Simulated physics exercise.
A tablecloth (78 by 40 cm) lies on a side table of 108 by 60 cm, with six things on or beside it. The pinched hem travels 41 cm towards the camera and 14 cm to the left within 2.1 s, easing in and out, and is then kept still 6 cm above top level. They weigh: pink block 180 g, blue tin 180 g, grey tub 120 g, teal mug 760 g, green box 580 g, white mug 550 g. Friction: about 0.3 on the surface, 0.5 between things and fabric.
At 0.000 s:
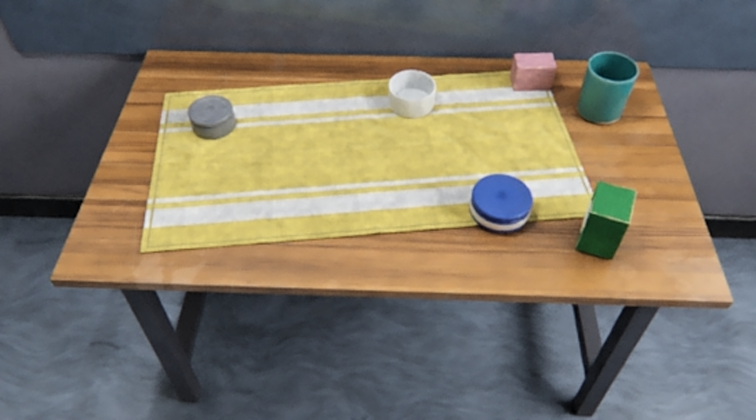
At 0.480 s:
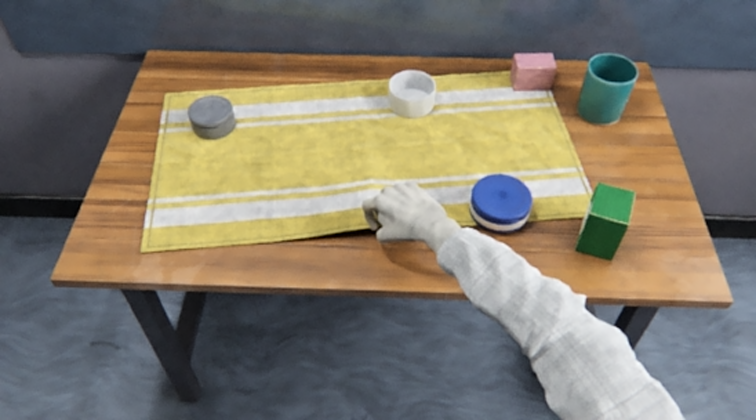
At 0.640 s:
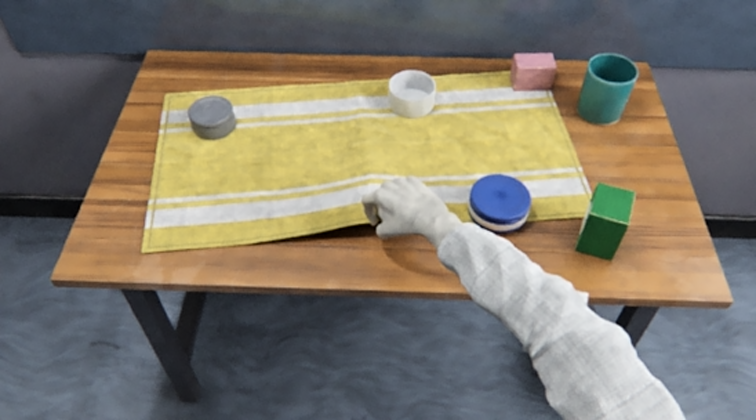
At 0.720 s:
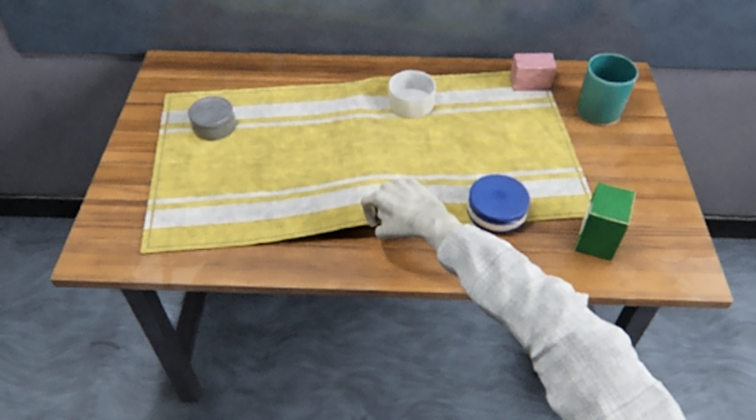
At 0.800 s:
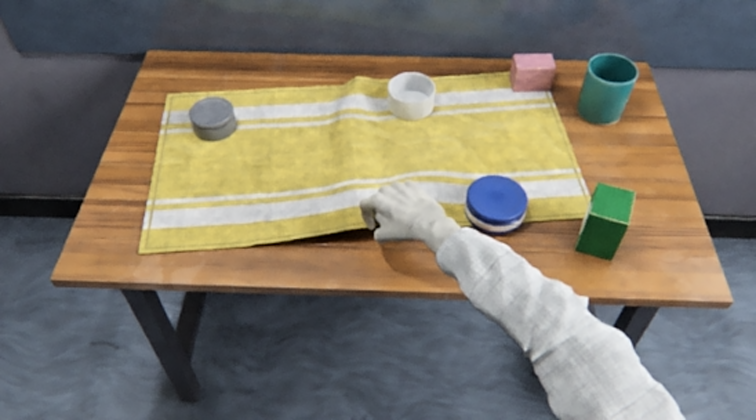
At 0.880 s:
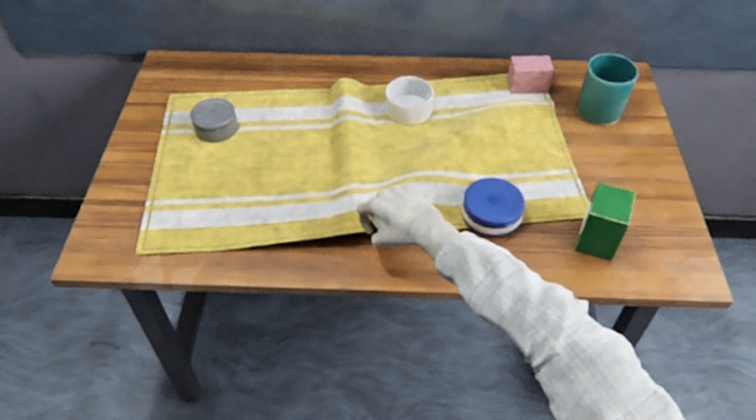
The clip shows a yellow striped cloth on a wooden table with several small objects; a gloved hand pinches its near edge, raising a fold, and shifts it slightly left, the blue tin and white mug moving slightly with it.
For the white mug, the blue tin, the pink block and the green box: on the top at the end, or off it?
Result: White mug drops off, blue tin drops off, pink block drops off, green box remains up there.
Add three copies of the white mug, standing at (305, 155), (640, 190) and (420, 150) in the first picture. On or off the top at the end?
In turn: Falls off, stays up, goes over.
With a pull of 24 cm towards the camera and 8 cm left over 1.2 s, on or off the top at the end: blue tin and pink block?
In that case: Blue tin drops off, pink block stays up.
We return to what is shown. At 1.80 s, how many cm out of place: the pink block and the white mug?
Pink block 25 cm, white mug 30 cm.
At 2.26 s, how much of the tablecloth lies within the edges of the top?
About 45 per cent.
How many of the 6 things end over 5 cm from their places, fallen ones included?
I count 4.
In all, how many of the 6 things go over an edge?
That makes 4.
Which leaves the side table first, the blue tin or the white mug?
The blue one.
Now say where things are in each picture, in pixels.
The first picture shows shows, white mug (412, 85); blue tin (503, 195); pink block (535, 60); green box (614, 201); tablecloth corners (141, 252) (166, 94).
The second picture shows shows, tablecloth corners (141, 252) (166, 94); grip (376, 228).
The third picture shows shows, tablecloth corners (142, 253) (166, 95); grip (376, 223).
The fourth picture shows shows, tablecloth corners (141, 253) (166, 95); grip (375, 224).
The fifth picture shows shows, blue tin (497, 196); white mug (412, 87); tablecloth corners (139, 254) (168, 95); grip (374, 227).
The sixth picture shows shows, white mug (410, 92); blue tin (494, 199); pink block (532, 63); green box (613, 202); tablecloth corners (136, 255) (170, 95); grip (372, 231).
At 1.3 s, 100 % of the tablecloth is still over the top; white mug 13 cm off its start, pink block 12 cm off its start, blue tin 10 cm off its start.
At 1.8 s, 75 % of the tablecloth is still over the top; white mug 28 cm off its start, blue tin over the edge, pink block 27 cm off its start.
At 2.3 s, 45 % of the tablecloth is still over the top; white mug 43 cm off its start at (338, 259), pink block 39 cm off its start at (476, 198), blue tin over the edge.
At 2.7 s, 5 % of the tablecloth is still over the top; white mug over the edge, pink block 57 cm off its start, blue tin over the edge.
At 4.3 s, 0 % of the tablecloth is still over the top; pink block over the edge, white mug over the edge, blue tin over the edge, green box 0 cm off its start at (613, 201).
